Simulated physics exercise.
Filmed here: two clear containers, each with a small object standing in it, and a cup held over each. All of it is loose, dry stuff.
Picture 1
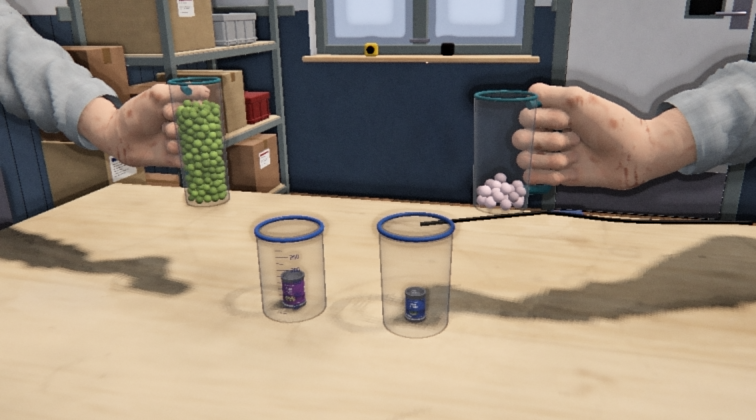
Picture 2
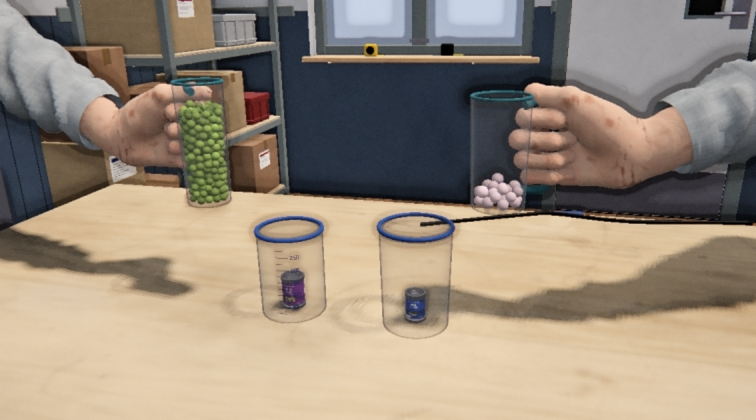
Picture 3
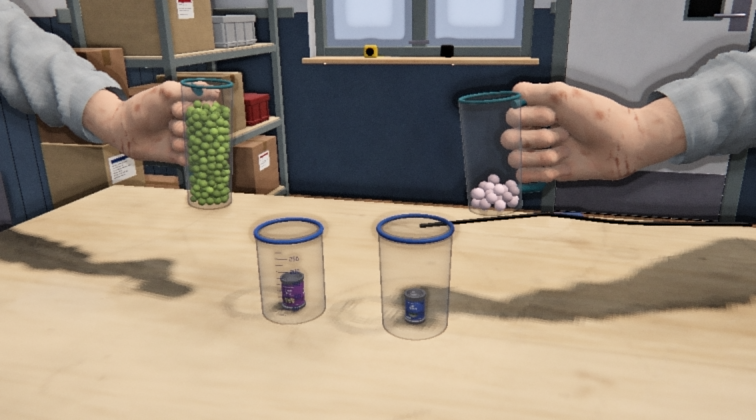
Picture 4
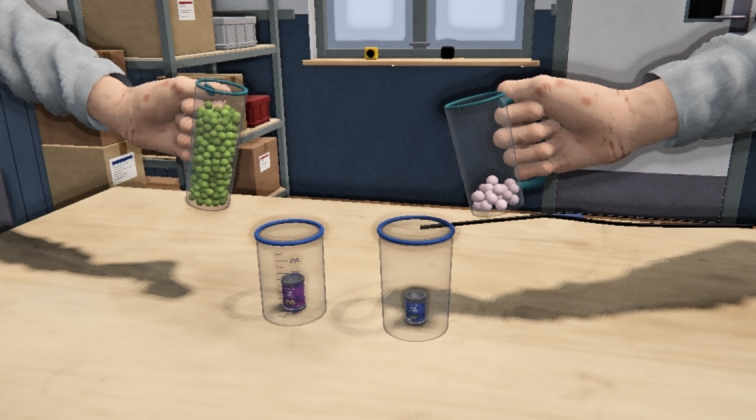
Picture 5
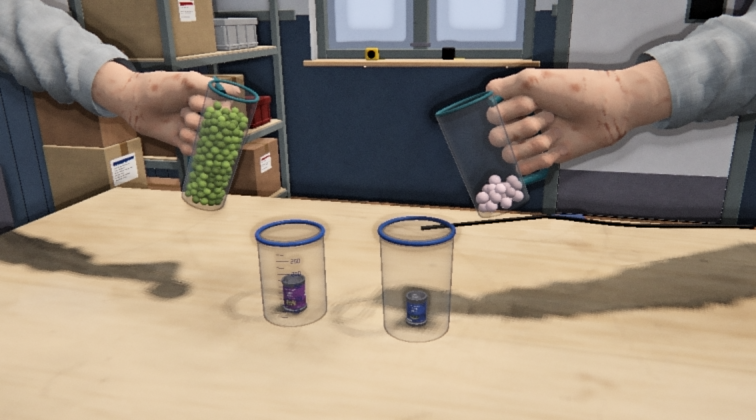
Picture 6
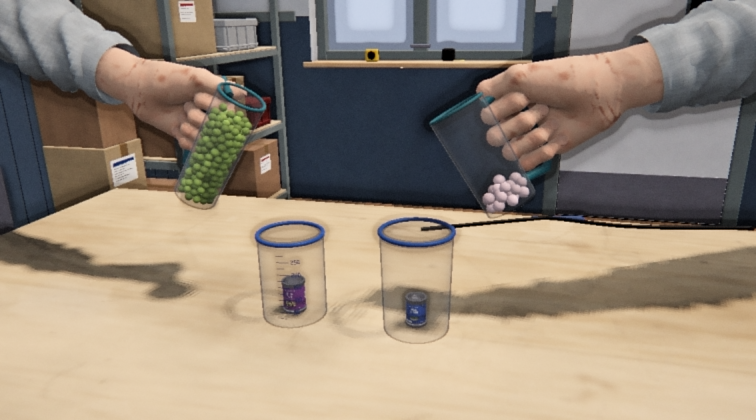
Two hands tilting clear cups of green peas and pale pearls inward behind two blue-rimmed containers, each holding a small tin.
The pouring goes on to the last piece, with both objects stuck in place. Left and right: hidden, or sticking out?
Outcome: Left: Fully enclosed; right: Partly exposed.
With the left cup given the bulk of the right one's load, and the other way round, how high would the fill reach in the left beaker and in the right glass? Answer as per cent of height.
Left: Roughly 15. Right: Roughly 50.
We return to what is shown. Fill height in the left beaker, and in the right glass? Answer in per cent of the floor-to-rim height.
60 % on the left and 15 % on the right.
Then, 0.44 s later than the last frame, left beaker empty, all of its cupful still in the cup; right glass empty, all of its cupful still in the cup.
Then, 0.91 s later than the last frame, left beaker nearly empty, nearly all of its cupful still in the cup; right glass empty, all of its cupful still in the cup.
Then, 1.48 s later than the last frame, left beaker half full, none of its cupful still in the cup; right glass nearly empty, none of its cupful still in the cup.
When it is over, left beaker two thirds full (surface near (292, 263)), nothing beside it; right glass nearly empty (surface near (416, 311)), nothing beside it; the left thing is covered; the right thing is still showing.
